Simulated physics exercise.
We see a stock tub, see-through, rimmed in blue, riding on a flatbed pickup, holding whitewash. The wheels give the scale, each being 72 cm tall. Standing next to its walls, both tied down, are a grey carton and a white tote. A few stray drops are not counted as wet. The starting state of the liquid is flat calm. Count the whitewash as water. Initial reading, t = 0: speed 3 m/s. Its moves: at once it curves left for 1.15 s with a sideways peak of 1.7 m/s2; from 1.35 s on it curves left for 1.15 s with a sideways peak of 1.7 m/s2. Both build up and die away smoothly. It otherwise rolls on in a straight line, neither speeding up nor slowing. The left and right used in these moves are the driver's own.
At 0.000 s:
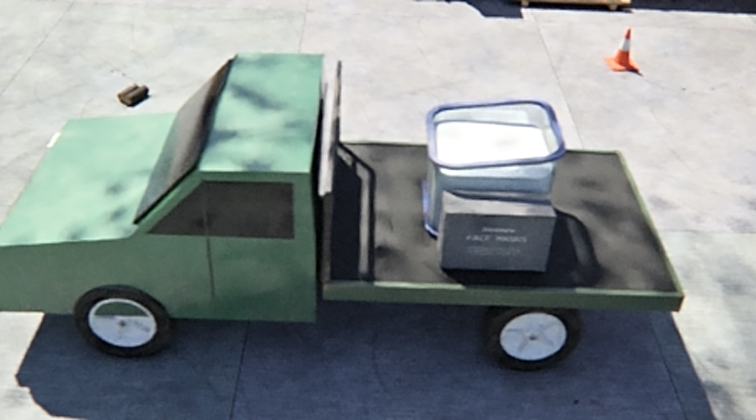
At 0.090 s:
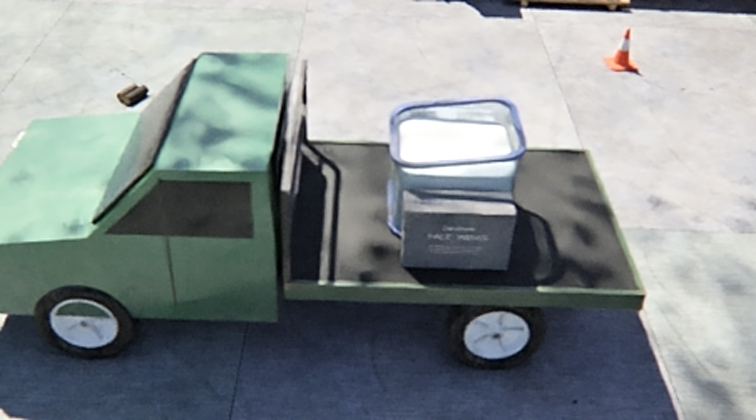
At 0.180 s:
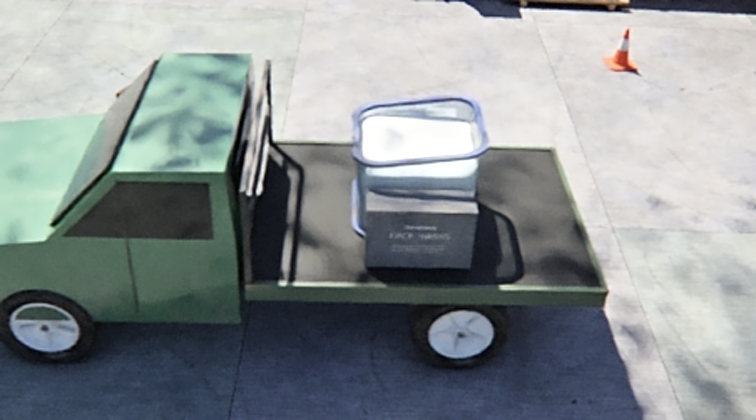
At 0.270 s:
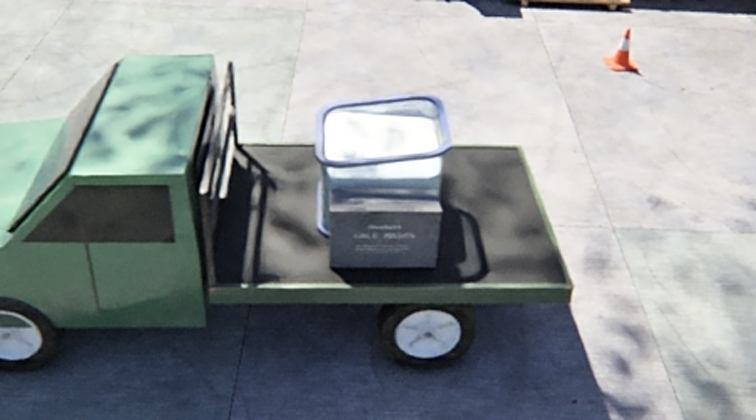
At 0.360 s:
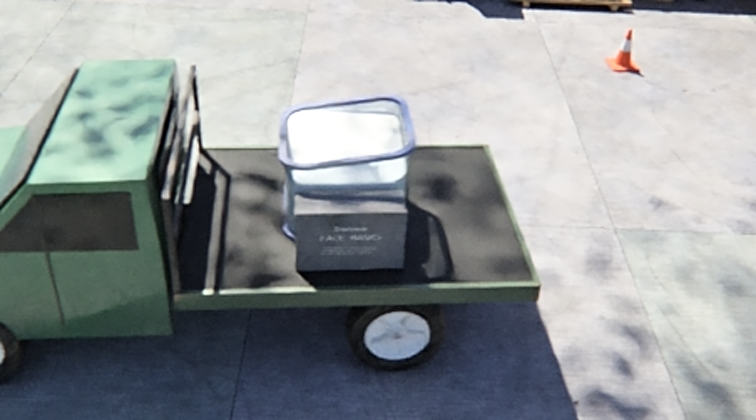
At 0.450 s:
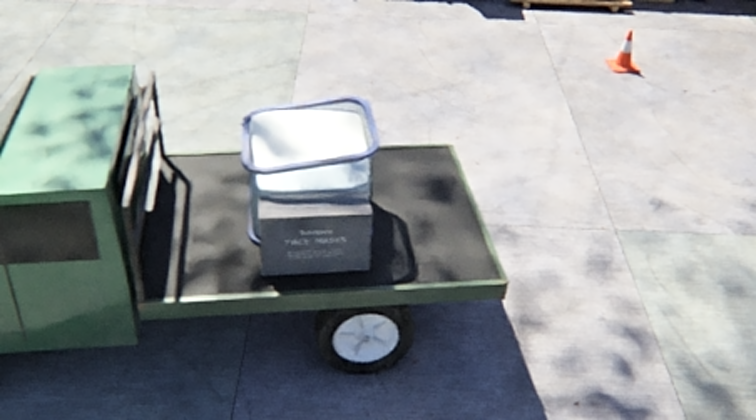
A green flatbed truck rolls left across pavement, carrying a blue-rimmed clear tub and grey box.
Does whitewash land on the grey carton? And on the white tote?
Result: Grey carton is left alone; white tote takes the hit.
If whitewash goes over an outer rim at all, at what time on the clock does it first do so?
Liquid gets out at roughly 2.0 s.
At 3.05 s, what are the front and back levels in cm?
Front: 50 cm; back: 54 cm.
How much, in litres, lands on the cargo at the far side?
About 4 litres.
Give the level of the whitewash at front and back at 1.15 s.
Roughly 56 cm in front and 50 cm behind.
After 1.15 s the surface is 56 cm up at the front and 50 cm at the back; nothing has left.
After 2.05 s the surface is 53 cm up at the front and 51 cm at the back; nothing has left.
After 3.05 s the surface is 51 cm up at the front and 54 cm at the back; 2 per cent is out, over the far side.
After 5.49 s 2 per cent is out, over the far side; the grey carton has caught a few drops and the white tote 4 litres.
